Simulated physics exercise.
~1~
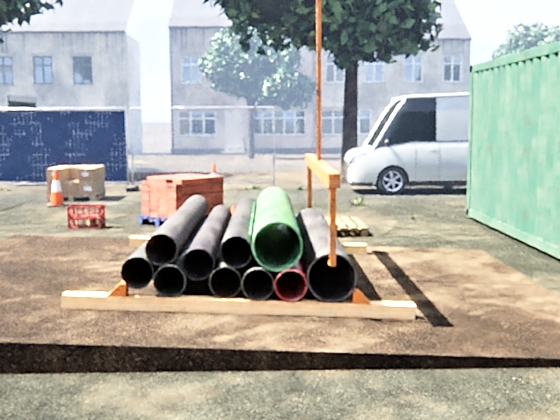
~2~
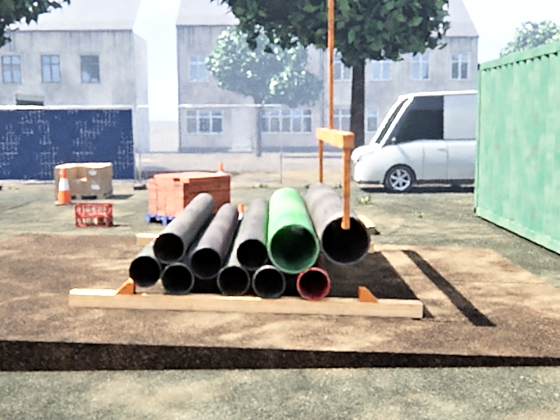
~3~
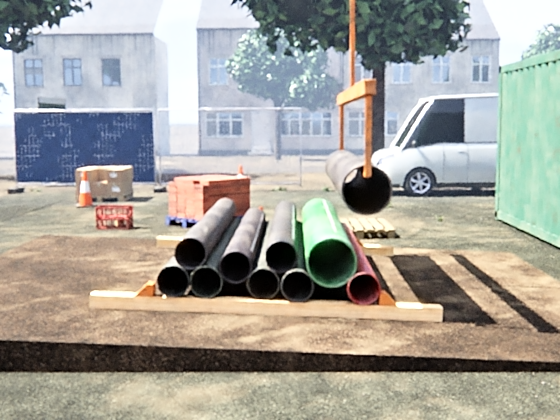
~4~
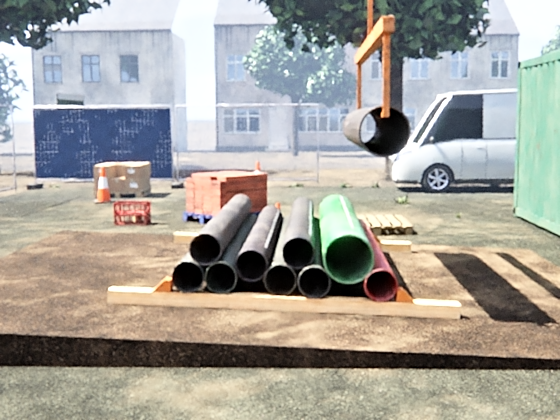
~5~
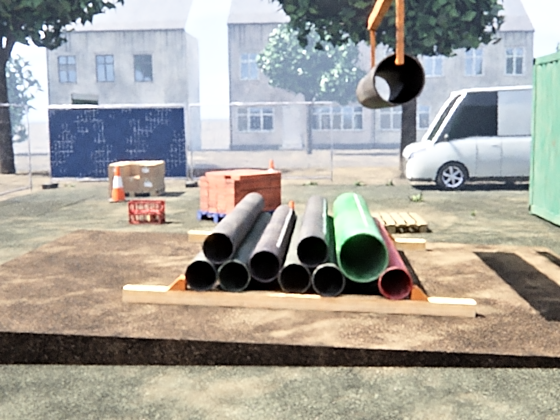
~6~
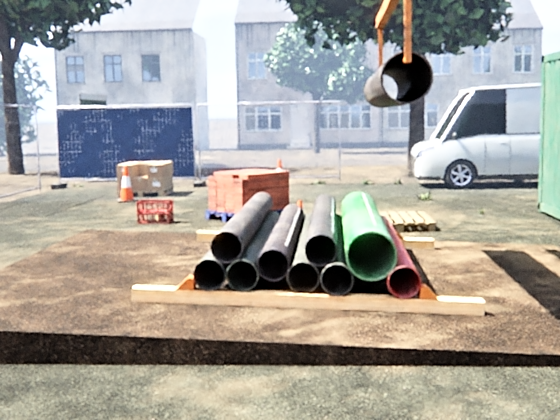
An orange crane hook lifts one dark pipe from a stack, and the others shift right.
